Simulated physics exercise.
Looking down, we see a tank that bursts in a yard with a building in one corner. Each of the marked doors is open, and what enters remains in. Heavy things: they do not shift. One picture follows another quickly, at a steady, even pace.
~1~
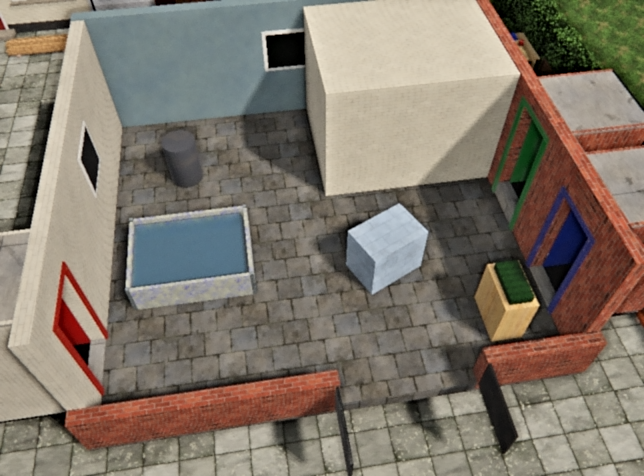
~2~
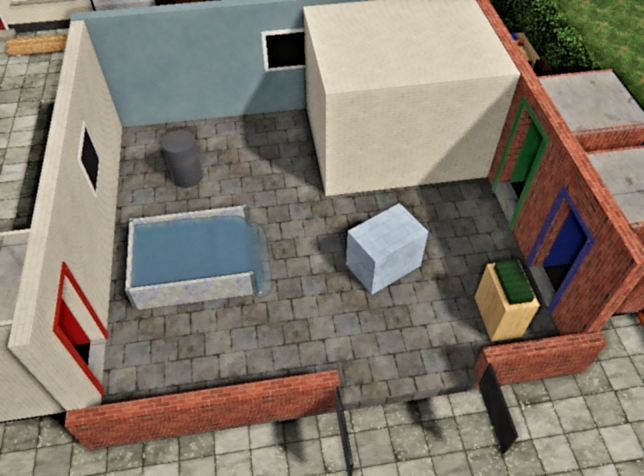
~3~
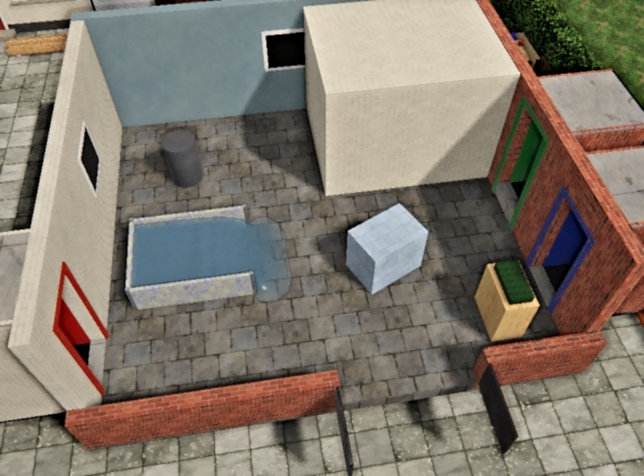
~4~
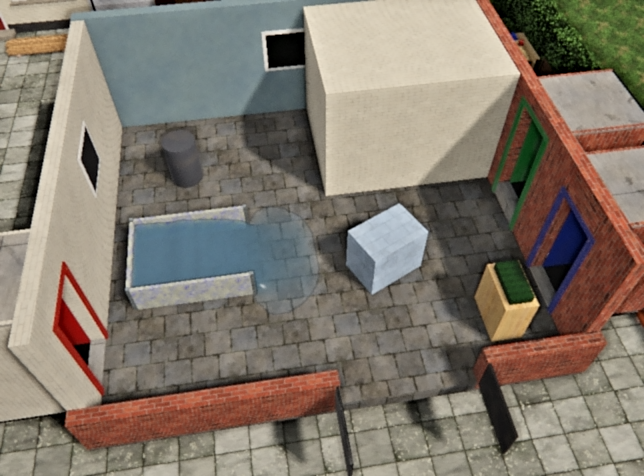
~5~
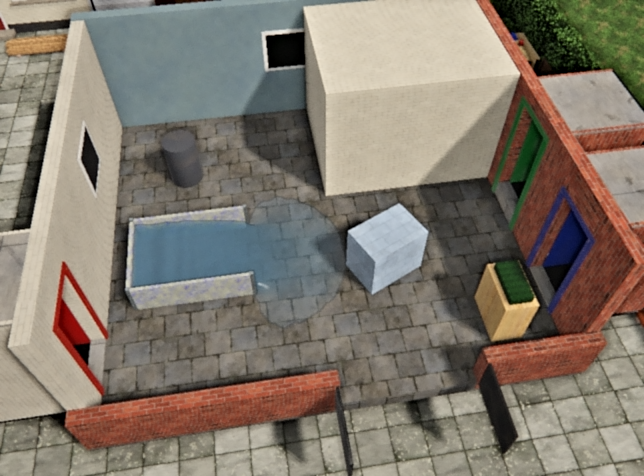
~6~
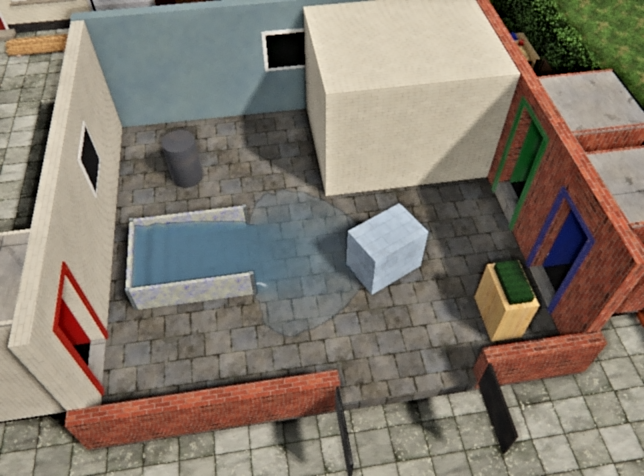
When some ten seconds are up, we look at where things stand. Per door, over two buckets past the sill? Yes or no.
Blue door yes, red door no, green door no.
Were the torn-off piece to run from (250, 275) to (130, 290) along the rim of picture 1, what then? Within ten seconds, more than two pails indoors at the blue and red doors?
The blue door comes in lower, while the red door ends up above.
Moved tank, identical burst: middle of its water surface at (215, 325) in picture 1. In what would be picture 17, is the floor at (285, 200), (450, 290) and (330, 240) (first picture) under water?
First one stays unwetted, next one gets inundated, last one gets inundated.
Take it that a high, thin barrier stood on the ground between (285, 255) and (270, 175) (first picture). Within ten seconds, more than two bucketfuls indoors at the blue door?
My answer is that the blue door remains below the mark.
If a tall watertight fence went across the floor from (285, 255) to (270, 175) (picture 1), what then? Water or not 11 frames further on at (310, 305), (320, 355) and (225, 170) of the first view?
Submerged, submerged, submerged.
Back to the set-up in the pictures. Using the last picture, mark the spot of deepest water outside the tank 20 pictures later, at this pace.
Roughly at (486, 192).
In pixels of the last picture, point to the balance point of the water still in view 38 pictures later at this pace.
Around pixel (385, 256).
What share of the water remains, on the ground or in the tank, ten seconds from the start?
Roughly 70 parts in a hundred.
A moment on, water covers 25 % of the floor; the blue door not reached, the red door not reached, the green door not reached.
Next, water covers 35 % of the floor; the blue door not reached, the red door not reached, the green door wet at the sill, nothing in.
Then, water covers 45 % of the floor; the blue door wet at the sill, nothing in, the red door not reached, the green door wet at the sill, nothing in.
Later, water covers 55 % of the floor; the blue door under two buckets in, the red door not reached, the green door wet at the sill, nothing in.
In the end, water covers 70 % of the floor; the blue door over two buckets in, the red door not reached, the green door wet at the sill, nothing in.
